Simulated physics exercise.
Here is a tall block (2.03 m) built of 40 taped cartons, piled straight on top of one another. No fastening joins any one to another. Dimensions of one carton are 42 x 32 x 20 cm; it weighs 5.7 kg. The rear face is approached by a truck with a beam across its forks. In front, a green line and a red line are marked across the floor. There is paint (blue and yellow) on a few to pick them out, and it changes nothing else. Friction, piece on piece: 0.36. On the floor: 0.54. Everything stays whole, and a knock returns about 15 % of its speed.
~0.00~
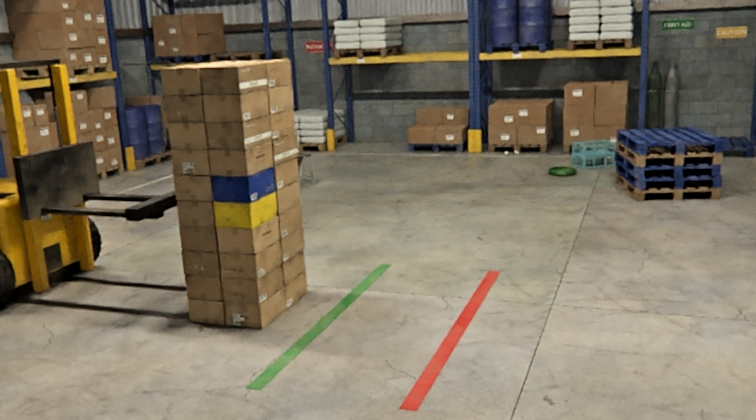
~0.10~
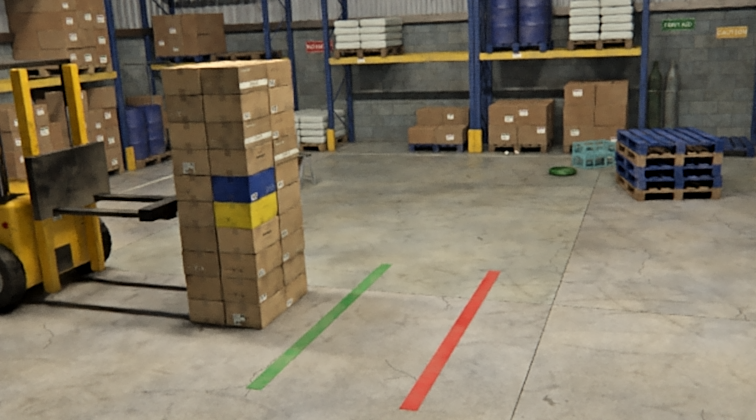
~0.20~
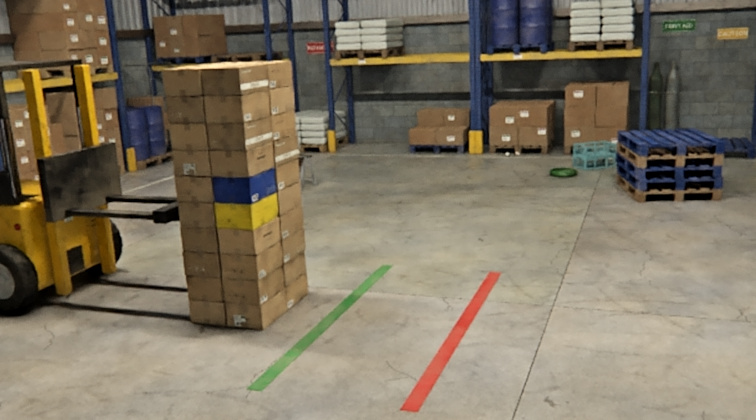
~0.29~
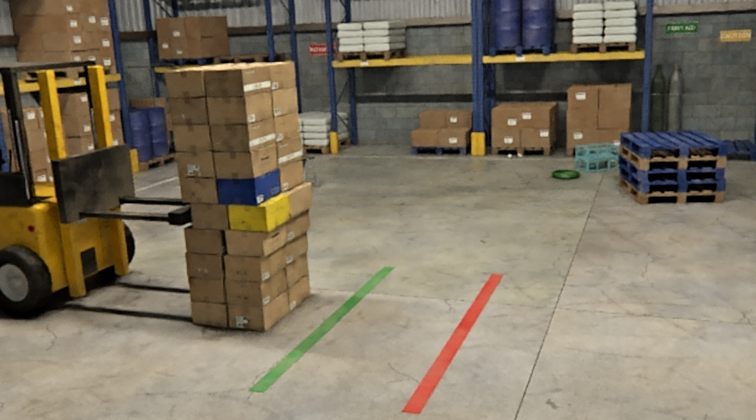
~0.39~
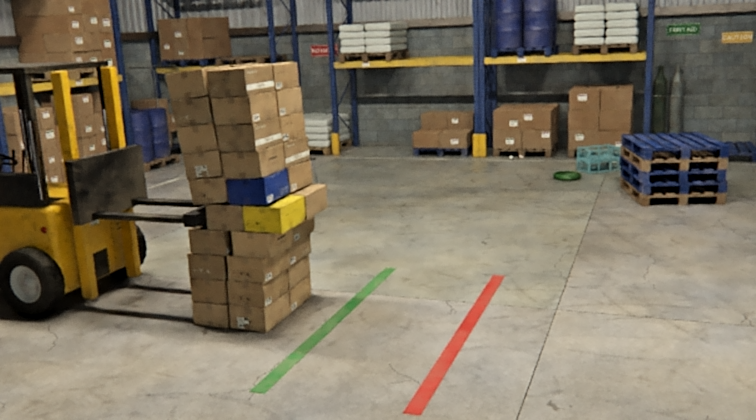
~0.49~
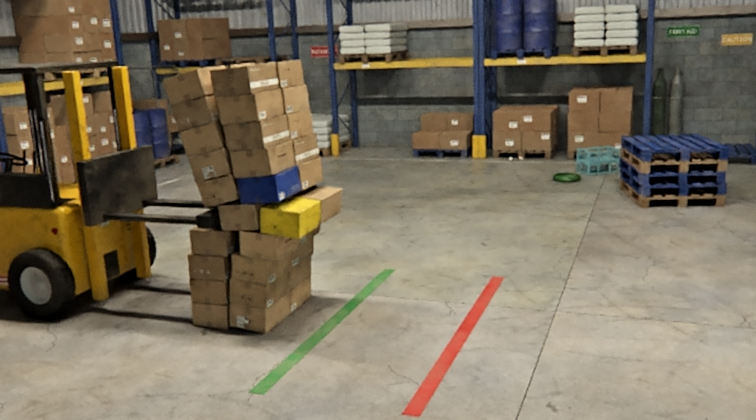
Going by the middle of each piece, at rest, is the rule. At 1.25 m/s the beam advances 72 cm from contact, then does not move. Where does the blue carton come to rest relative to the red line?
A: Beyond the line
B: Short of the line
(A) Beyond the line.
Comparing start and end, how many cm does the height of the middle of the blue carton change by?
100 centimetres lower, roughly.
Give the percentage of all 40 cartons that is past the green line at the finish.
It works out to about 40 per cent.
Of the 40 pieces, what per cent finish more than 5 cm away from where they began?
80 percent.
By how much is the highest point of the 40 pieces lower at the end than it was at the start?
About 85 cm.
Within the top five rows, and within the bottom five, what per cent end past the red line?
The top part comes to 20 per cent, the bottom part to 10 per cent.
After 0.68 s, none of the 40 cartons past the red line, 35 disturbed; blue carton leaning 13°; yellow carton leaning 36°, 13 cm lower.
After 0.98 s, none of the 40 cartons past the red line, 35 disturbed; blue carton leaning 24°, 29 cm lower; yellow carton on its side.
After 1.60 s, 3 of the 40 cartons past the red line; blue carton leaning 48°, 62 cm lower; yellow carton upside down.
At rest (3.4 s), 6 of the 40 cartons past the red line; blue carton upside down; yellow carton upside down. As the last picture would show them, middles, blue carton near (517, 337), yellow carton near (466, 328).
